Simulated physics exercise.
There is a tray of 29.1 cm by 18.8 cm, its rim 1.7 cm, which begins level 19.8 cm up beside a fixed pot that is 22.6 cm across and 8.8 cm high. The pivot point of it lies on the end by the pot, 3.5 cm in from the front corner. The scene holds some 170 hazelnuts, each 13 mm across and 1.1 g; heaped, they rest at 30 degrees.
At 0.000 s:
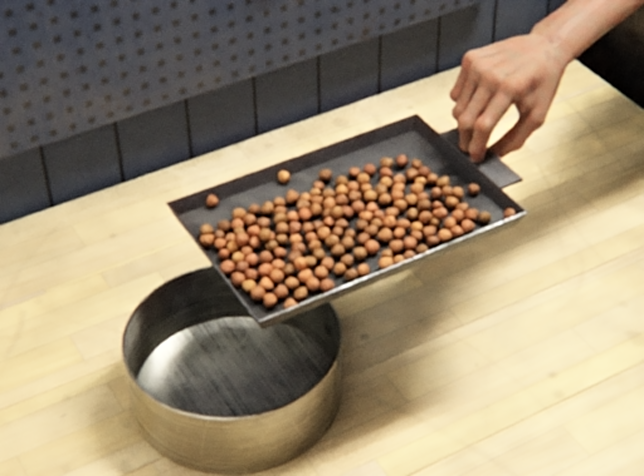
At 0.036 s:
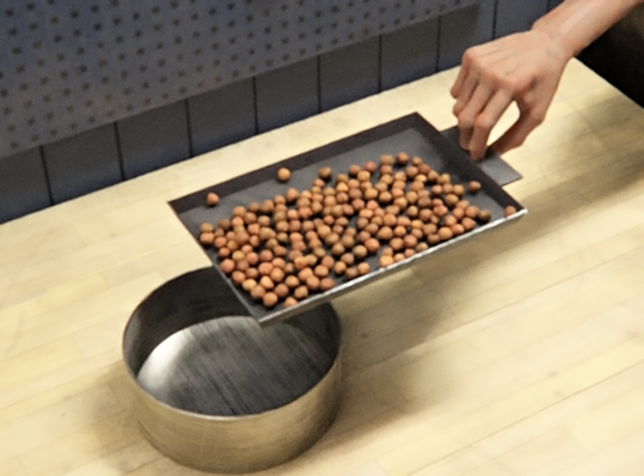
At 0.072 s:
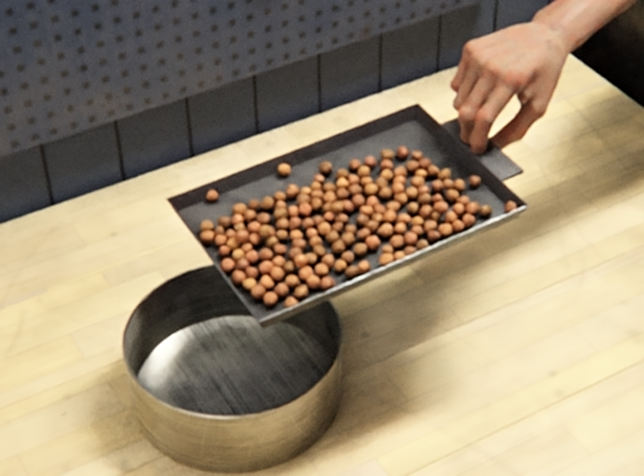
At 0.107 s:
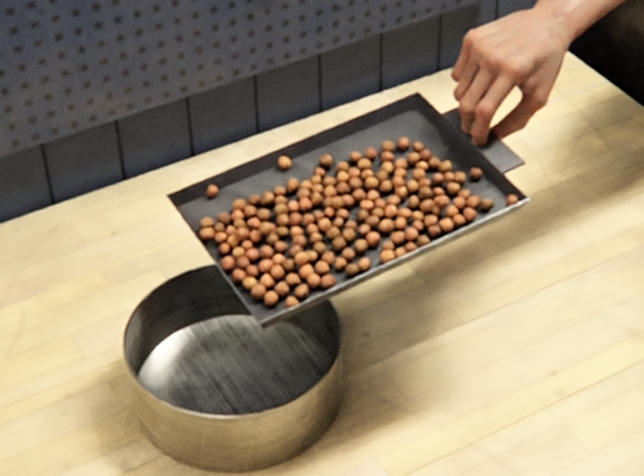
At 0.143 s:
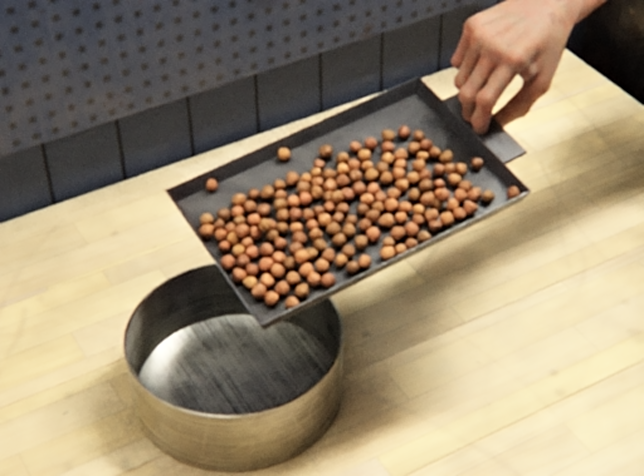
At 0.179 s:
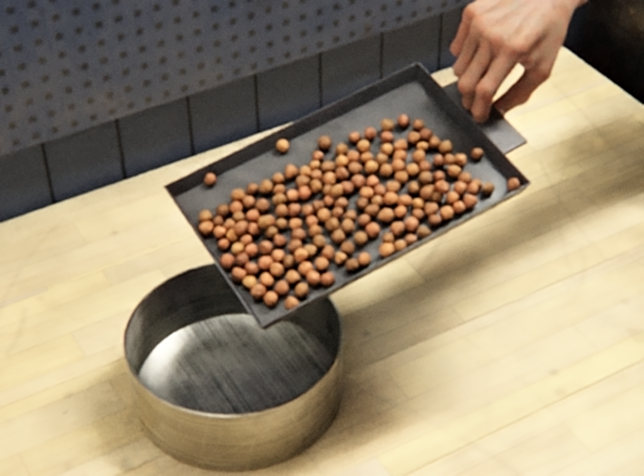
Hand at right slowly raising the handle end of a dark tray of round brown nuts above an empty metal pot.
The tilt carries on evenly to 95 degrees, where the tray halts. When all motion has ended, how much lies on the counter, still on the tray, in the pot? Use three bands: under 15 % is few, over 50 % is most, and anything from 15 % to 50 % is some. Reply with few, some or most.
Counter: Most, tray: Few, pot: Few.
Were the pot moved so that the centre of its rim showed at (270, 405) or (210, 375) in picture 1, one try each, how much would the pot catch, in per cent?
Some 95 and 60 per cent.
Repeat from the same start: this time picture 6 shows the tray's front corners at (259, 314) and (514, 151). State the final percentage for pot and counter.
You'd end with pot at 65 and counter at 35.
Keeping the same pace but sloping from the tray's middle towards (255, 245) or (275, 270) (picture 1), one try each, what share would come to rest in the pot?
That would be close to 75 per cent, then close to 35 per cent.
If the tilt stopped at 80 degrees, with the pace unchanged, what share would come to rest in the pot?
I'd expect some 0 per cent in the pot.
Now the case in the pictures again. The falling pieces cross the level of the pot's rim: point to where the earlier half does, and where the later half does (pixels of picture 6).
I'd mark about (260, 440) for the first half, then (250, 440) for the second.
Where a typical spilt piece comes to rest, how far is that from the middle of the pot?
Close to 26 cm, give or take.
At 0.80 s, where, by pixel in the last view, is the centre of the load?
Load centre est.: (279, 301) px.
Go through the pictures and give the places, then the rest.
Tray tilt 0 degrees, front corners at (261, 315) and (519, 211); middle of the pieces at (342, 225); pot at (232, 335), in the first picture.
Tray tilt 1 degrees, front corners at (262, 315) and (519, 209); middle of the pieces at (342, 223), in the second picture.
Tray tilt 2 degrees, front corners at (262, 315) and (520, 204); middle of the pieces at (342, 220), in the third picture.
Tray tilt 5 degrees, front corners at (262, 316) and (521, 198), lowest corner left front; middle of the pieces at (343, 215), in the fourth picture.
Tray tilt 9 degrees, front corners at (263, 318) and (522, 189), lowest corner left front; middle of the pieces at (343, 209), in the fifth picture.
Tray tilt 13 degrees, front corners at (262, 319) and (523, 181), lowest corner left front; middle of the pieces at (342, 203); pot at (233, 333). Its pace works out near 105 degrees a second, in the sixth picture.
After 0.55 s, tilt 52 degrees; the tray holds 100 %, the pot 0 %.
After 0.80 s, tilt 79 degrees; the tray holds 70 %, the pot 0 %.
After 1.16 s, tilt 95 degrees; the tray holds 0 %, the pot 0 %.
In the end, at 2.3 s, counter 100 %, tray 0 %, pot 0 %.
